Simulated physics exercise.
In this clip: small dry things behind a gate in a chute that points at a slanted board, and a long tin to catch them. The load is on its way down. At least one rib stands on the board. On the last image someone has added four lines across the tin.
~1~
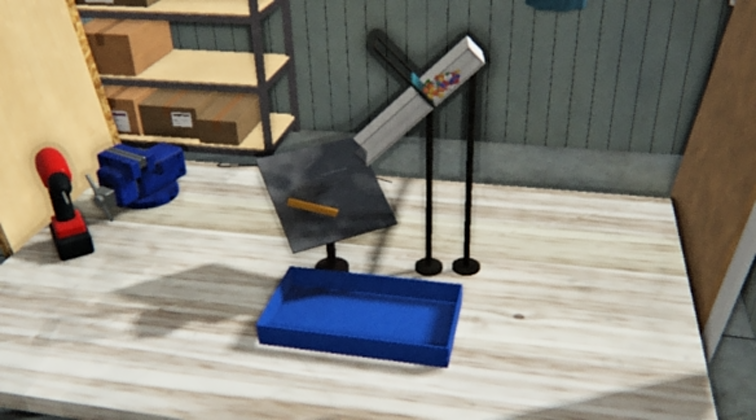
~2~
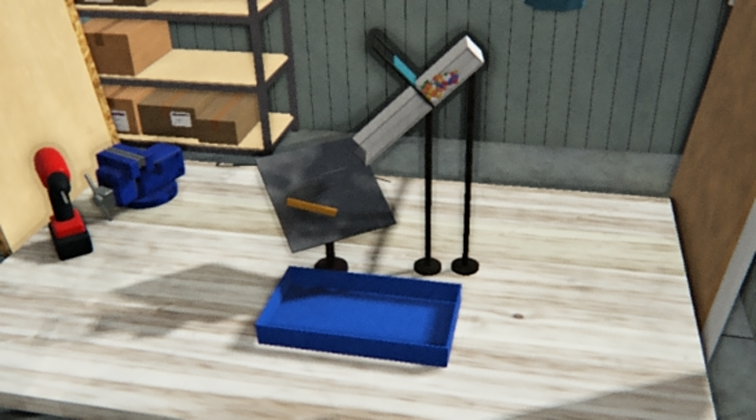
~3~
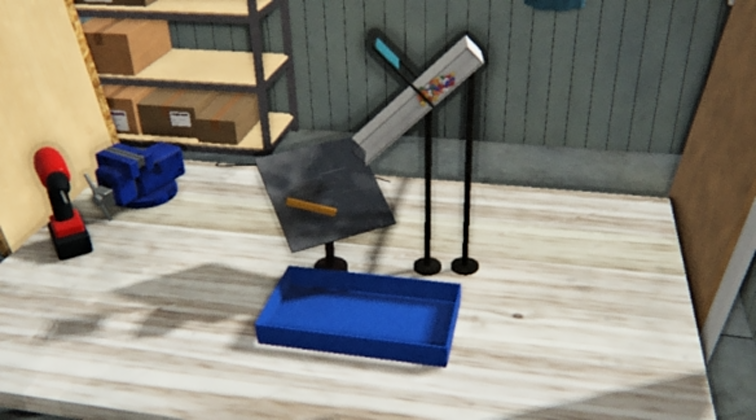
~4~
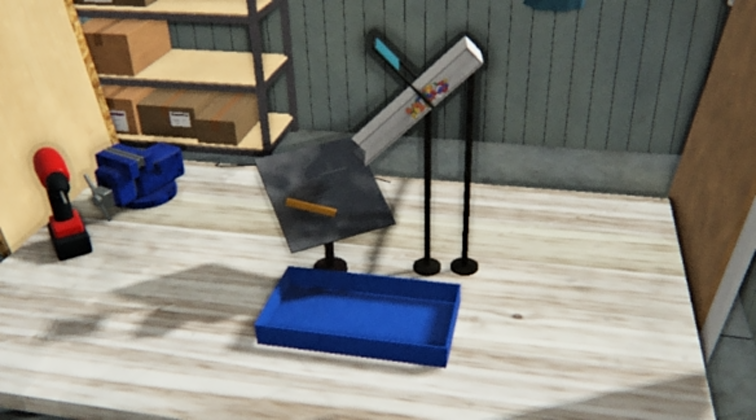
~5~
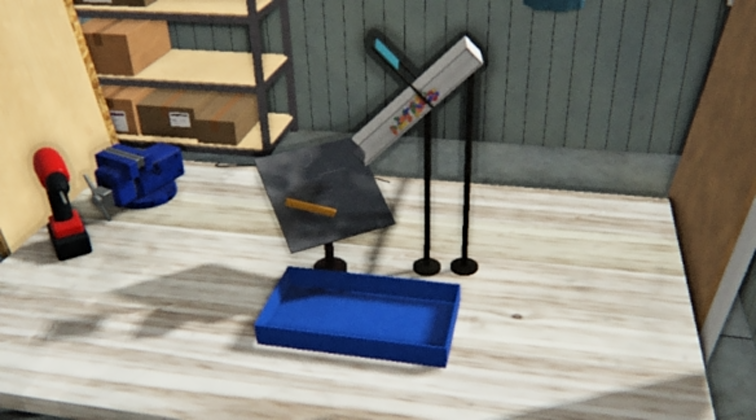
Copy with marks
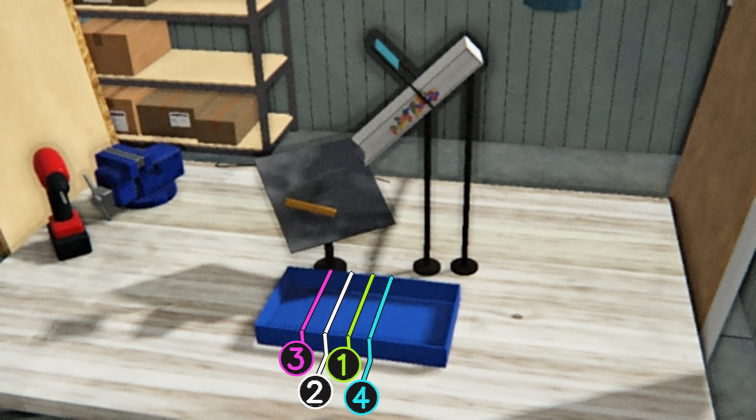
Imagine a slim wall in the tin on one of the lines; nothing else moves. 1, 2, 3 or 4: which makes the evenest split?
Best: 1.
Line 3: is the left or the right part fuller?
More lands on the right.
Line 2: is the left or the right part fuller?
Right.
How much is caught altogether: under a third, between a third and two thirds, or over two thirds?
Between a third and two thirds.
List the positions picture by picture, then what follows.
In the first picture, load behind the gate at (441, 87), jelly beans; lip of the chute at (367, 159), sloping fairly steeply.
In the second picture, middle of the board at (326, 191), tilted fairly steeply; middle of its low edge at (346, 237); of its high edge at (307, 147).
In the third picture, front corners of the tin at (256, 324) and (447, 348), empty; front of the load at (424, 102).
In the fourth picture, middle of the load at (427, 98); its front at (409, 110), about a quarter of the way to the lip; rib from (287, 199) to (336, 210).
In the fifth picture, middle of the load at (416, 104); its front at (394, 126), about half of the way to the lip.
On the marked copy, line 1 crosses the front rim at (348, 336); line 2 crosses the front rim at (325, 333); line 3 crosses the front rim at (302, 330); line 4 crosses the front rim at (369, 339).
For line 1, of what is caught, about a third on the left of the divider, about two thirds on the right.
For line 2, of what is caught, a small part on the left of the divider, most on the right.
For line 3, of what is caught, none on the left of the divider, all on the right.
For line 4, of what is caught, most on the left of the divider, a small part on the right.
